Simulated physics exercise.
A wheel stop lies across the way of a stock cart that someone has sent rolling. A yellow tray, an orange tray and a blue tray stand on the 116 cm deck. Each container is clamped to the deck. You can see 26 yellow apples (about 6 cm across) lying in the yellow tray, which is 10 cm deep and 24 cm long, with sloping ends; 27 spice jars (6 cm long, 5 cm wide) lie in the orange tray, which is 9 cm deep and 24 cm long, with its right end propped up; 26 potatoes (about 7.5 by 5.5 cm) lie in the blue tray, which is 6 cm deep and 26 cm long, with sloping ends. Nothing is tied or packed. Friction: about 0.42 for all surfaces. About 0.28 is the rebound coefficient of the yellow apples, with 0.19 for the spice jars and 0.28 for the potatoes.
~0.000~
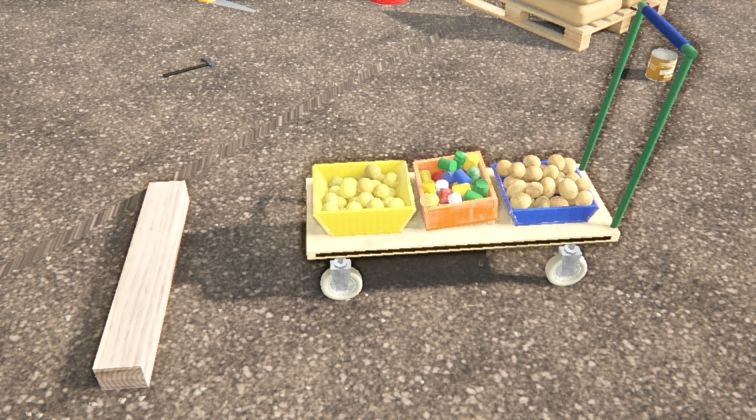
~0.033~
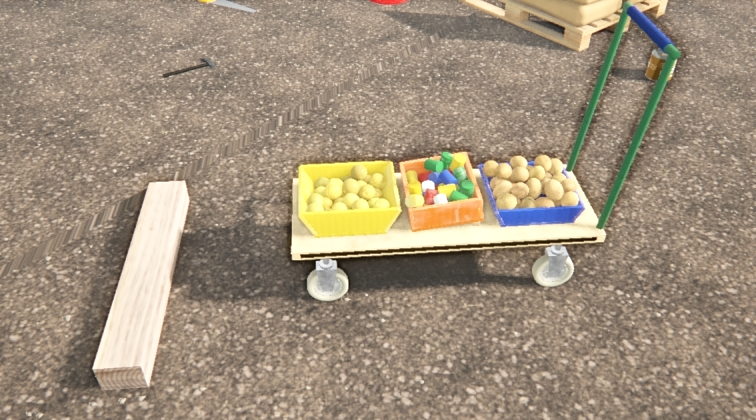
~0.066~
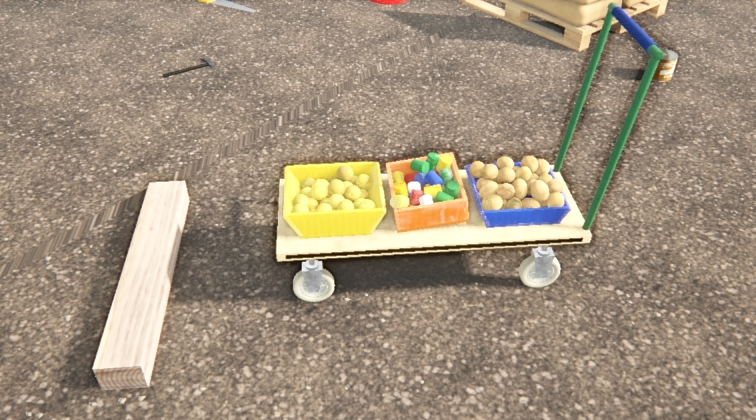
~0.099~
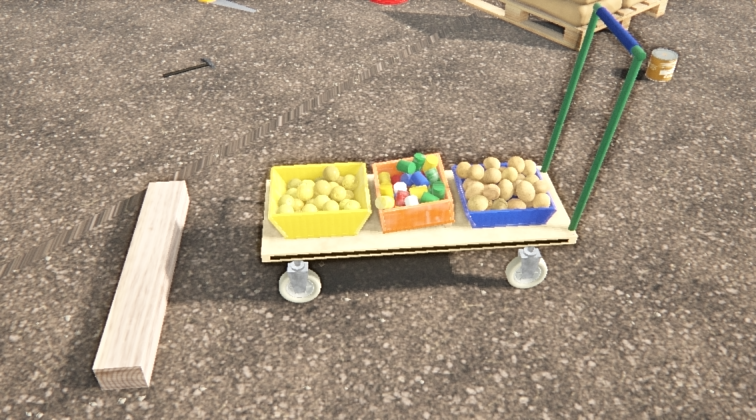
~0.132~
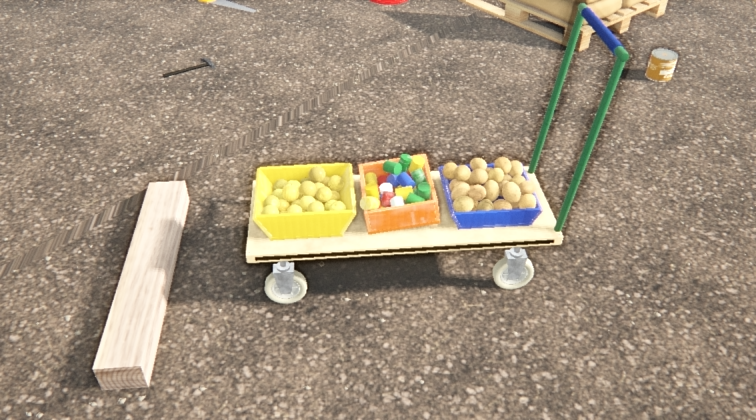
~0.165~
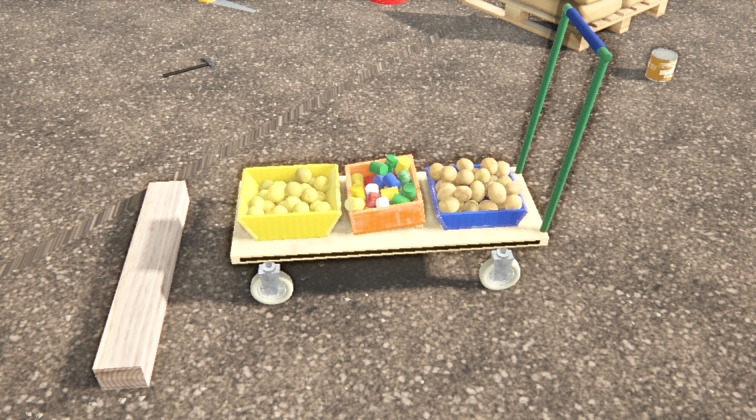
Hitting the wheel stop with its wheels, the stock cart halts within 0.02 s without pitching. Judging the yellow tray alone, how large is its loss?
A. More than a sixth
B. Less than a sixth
B.
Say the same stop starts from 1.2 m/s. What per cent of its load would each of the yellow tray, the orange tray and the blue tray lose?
Then the yellow tray sheds 0 per cent of its load, the orange tray 0 per cent, and the blue tray 20 per cent.
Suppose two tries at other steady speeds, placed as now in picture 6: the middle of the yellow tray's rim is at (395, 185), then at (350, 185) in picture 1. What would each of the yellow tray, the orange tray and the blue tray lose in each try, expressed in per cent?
For the yellow tray it's 20 % and then 0 %, for the orange tray 10 % and then 0 %, and for the blue tray 40 % and then 30 %.
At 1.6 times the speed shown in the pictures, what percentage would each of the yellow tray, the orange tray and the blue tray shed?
Then the yellow tray sheds 30 per cent, the orange tray 10 per cent, and the blue tray 40 per cent.
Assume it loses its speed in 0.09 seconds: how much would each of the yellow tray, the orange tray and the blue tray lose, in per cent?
With that change, yellow tray 0 per cent, orange tray 0 per cent, blue tray 10 per cent.
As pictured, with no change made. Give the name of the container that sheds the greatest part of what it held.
It's the blue tray.
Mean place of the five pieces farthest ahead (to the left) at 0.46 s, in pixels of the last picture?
Centre approx. at (163, 196) px.
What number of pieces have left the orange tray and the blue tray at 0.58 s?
Estimate at that time - orange tray 2, blue tray 5, give or take.
After 0.36 s, impact.
After 0.46 s, yellow tray 26 in, 0 out, orange tray 26 in, 1 out and blue tray 24 in, 2 out.
After 0.58 s, yellow tray 26 in, 0 out, orange tray 25 in, 2 out and blue tray 21 in, 5 out.
After 0.81 s, yellow tray 25 in, 1 out, orange tray 25 in, 2 out and blue tray 20 in, 6 out.
Final count (at 1.32 s), yellow tray 25 in, 1 out, orange tray 25 in, 2 out and blue tray 20 in, 6 out. Asked share, 1 of 26, 4 per cent.
